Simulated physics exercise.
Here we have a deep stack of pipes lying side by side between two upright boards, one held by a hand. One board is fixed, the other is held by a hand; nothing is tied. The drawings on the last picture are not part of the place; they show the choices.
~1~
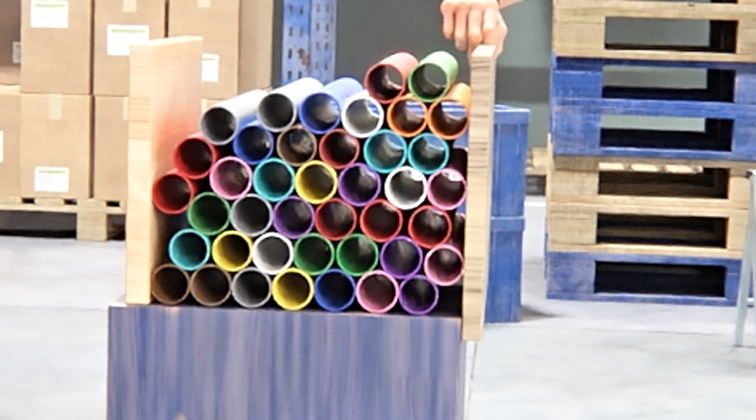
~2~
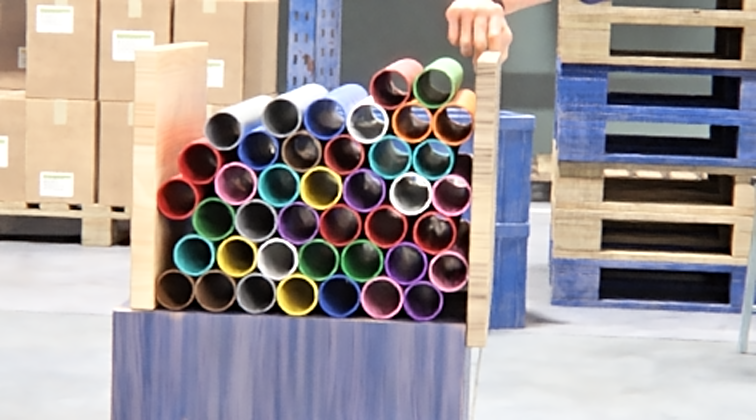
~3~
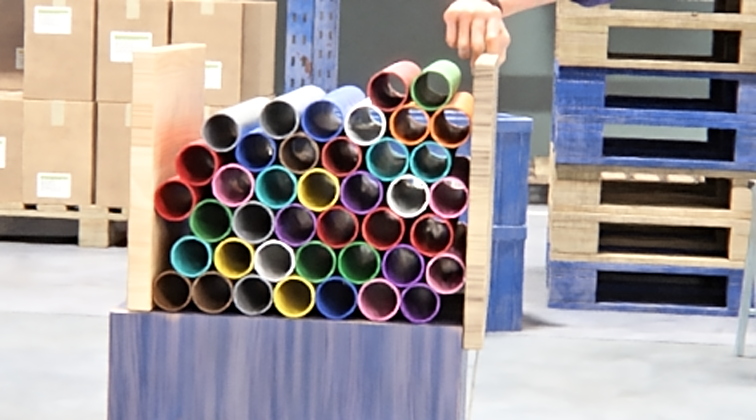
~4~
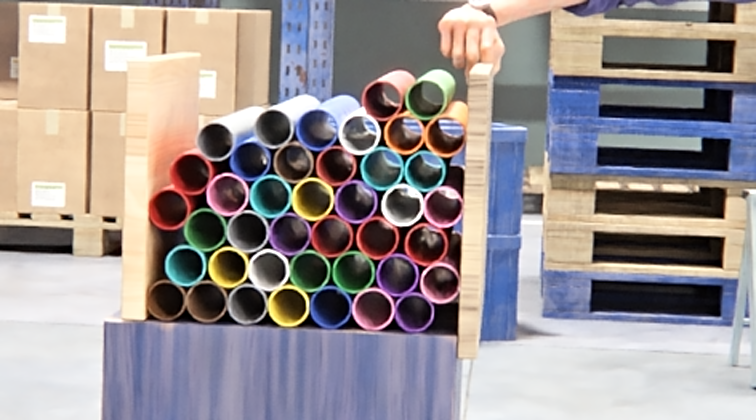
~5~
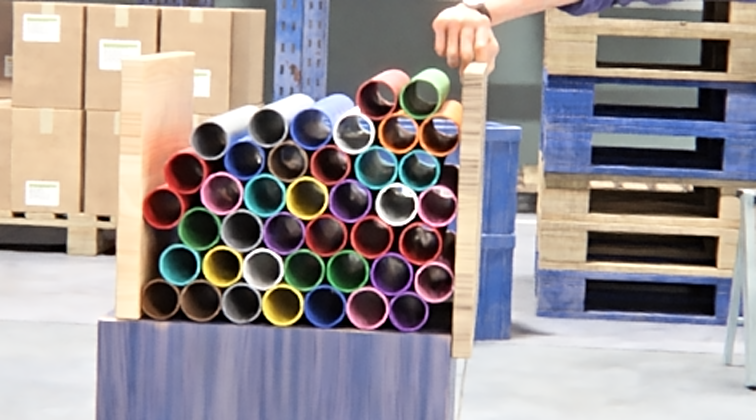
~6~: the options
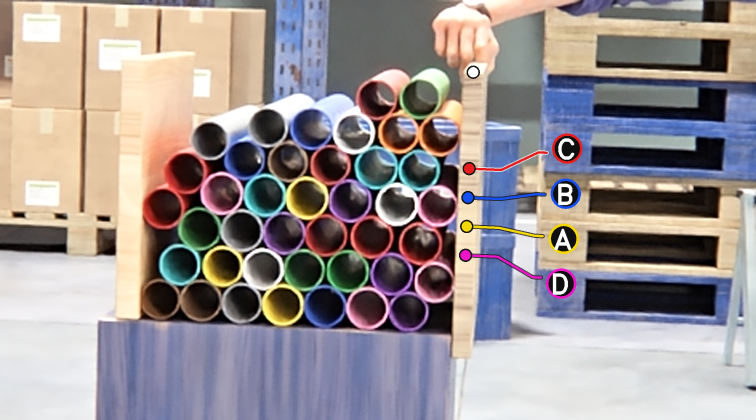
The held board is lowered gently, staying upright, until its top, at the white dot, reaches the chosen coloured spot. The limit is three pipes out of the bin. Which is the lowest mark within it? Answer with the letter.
Slide it to A.
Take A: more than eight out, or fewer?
Fewer than eight.
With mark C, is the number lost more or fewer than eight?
At C, fewer than eight.
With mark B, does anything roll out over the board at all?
At B: Yes.
On the marked copy, A at (467, 226); B at (468, 198); C at (469, 169); D at (465, 255); the white dot at (473, 72).
Following A. Soon after the start, top of the board (461, 141).
Later, top of the board (457, 220).
In the end, top of the board (457, 225), two out over the board.
As for the rest, B two out over the board; C none out over the board; D more than three out over the board.
